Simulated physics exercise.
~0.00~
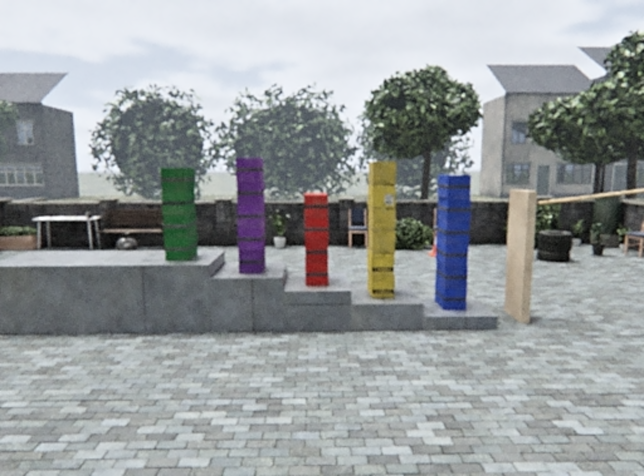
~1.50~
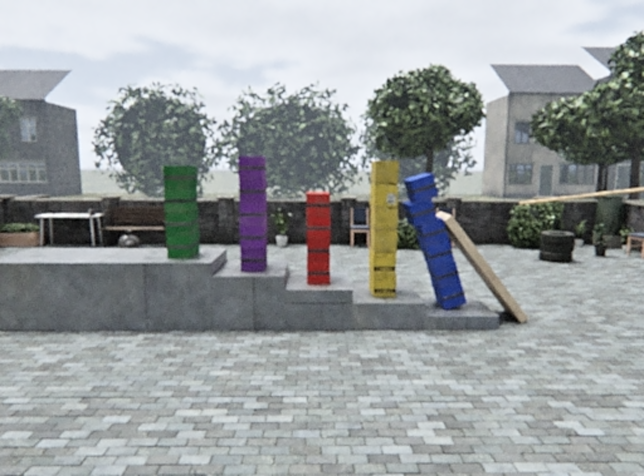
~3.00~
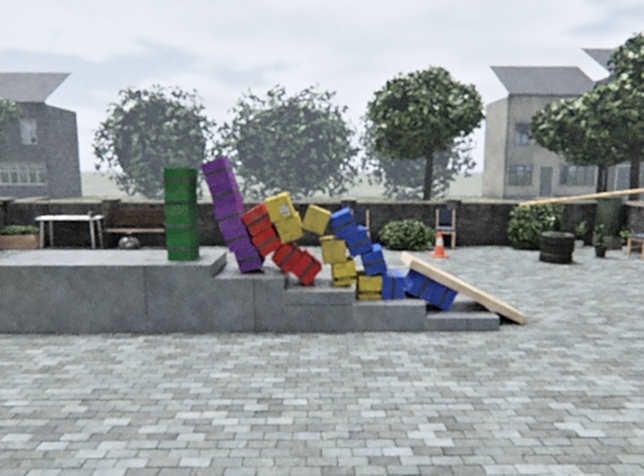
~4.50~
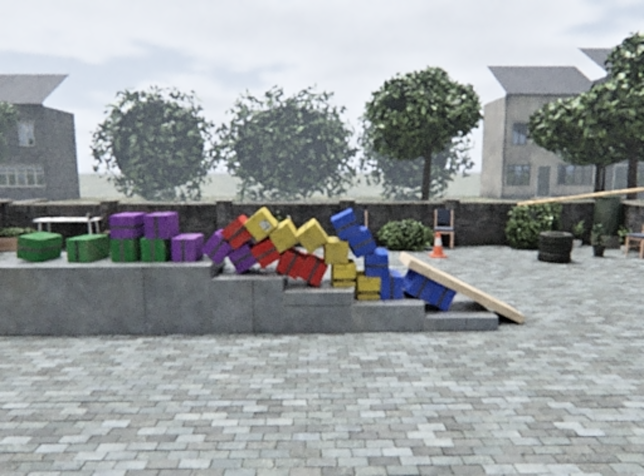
A wooden board standing upright at the right of a paved yard tips left against a blue stack, the lowest in a row of five coloured piles of boxes on rising grey steps. The blue pile leans over toward the yellow one, and the board slides down to a low slant. Yellow and red boxes break apart and topple left, and the purple tower begins to lean toward the green. Purple then knocks into green, and both come down across the top level. At the end every stack has collapsed, leaving jumbled boxes along the steps and the board resting on blue ones.
